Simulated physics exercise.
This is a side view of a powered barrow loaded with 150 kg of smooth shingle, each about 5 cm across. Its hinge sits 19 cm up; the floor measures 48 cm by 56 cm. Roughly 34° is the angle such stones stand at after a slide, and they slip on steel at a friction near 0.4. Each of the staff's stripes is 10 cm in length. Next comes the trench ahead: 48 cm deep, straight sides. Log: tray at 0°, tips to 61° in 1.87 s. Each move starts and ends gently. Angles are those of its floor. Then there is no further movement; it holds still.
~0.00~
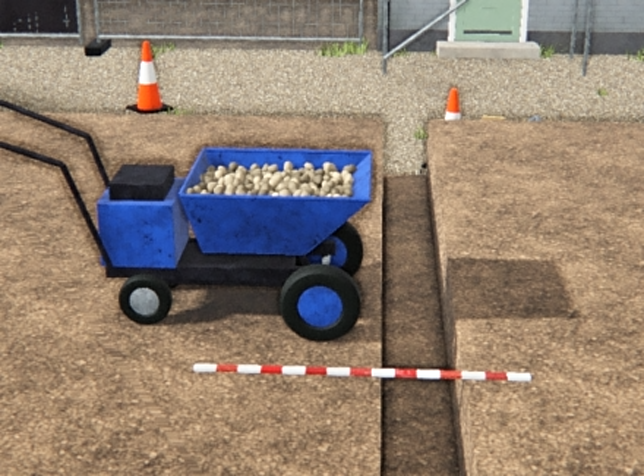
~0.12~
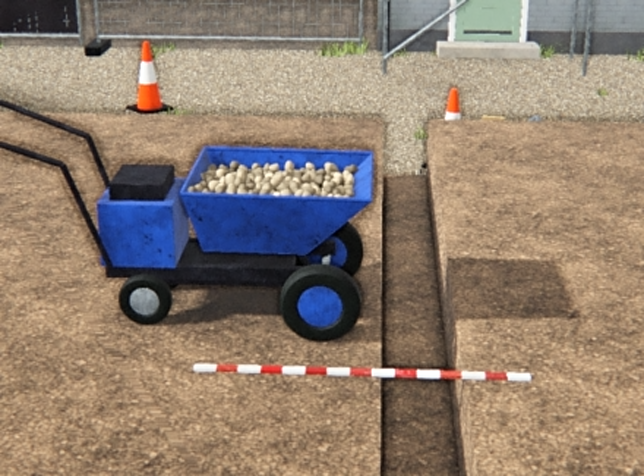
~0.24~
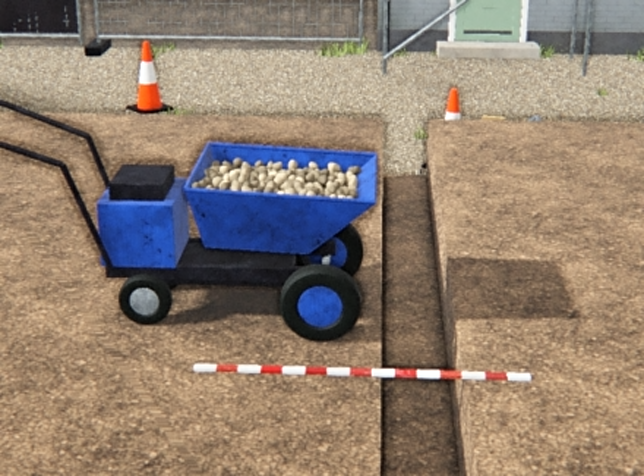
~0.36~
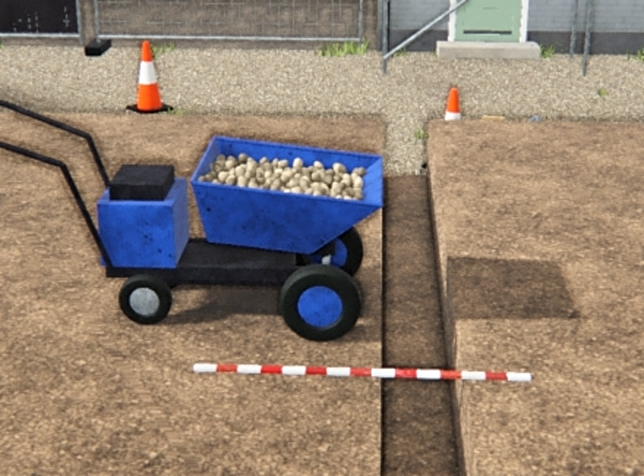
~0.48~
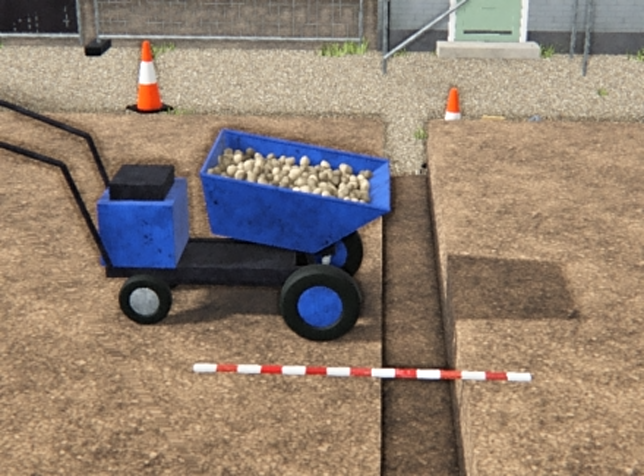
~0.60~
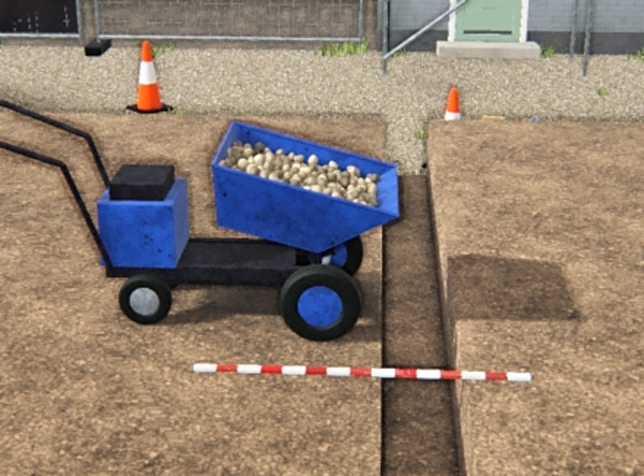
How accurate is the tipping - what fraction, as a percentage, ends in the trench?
Close to 32 in every hundred.
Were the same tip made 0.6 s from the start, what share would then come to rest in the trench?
It would be near 20 percent.
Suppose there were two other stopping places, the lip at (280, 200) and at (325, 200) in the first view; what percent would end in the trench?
I'd say some 100 per cent and some 75 per cent.
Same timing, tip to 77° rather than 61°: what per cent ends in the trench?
Share in trench: Approx. 30%.
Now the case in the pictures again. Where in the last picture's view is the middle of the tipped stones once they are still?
The tipped stones centre close to (490, 311).
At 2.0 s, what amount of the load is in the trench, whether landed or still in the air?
I'd say near 5 per cent at that time.
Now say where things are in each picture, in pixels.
The first frame shows lip at (370, 200), floor tilted 0°, highest stones at (286, 177).
The second frame shows lip at (371, 201), floor tilted 1°, highest stones at (269, 176); the stones move at 0.1 m/s on average.
The third frame shows lip at (375, 202), floor tilted 3°, highest stones at (254, 173); the stones move at 0.2 m/s on average.
The fourth frame shows lip at (382, 206), floor tilted 6°, highest stones at (245, 169); the stones move at 0.3 m/s on average.
The fifth frame shows lip at (389, 210), floor tilted 10°, highest stones at (241, 161); the stones move at 0.3 m/s on average.
In the sixth frame, the tray is at 15°, its lip at (398, 216); the top of the load is at (246, 154); the stones move at 0.4 m/s on average.
After 1.4 s the floor is at 51°; 99 % in the tray, 1 % in the trench; the foremost stones are at (445, 254).
After 2.0 s the floor is at 61°; 48 % in the tray, 4 % in the trench, 48 % past the trench; the foremost stones are at (586, 319).
After 2.3 s the floor is at 61°; 22 % in the tray, 10 % in the trench, 68 % past the trench; the foremost stones are past the picture's edge.
After 4.3 s the floor is at 61°; 0 % in the tray, 32 % in the trench, 68 % past the trench; the foremost stones are past the picture's edge.
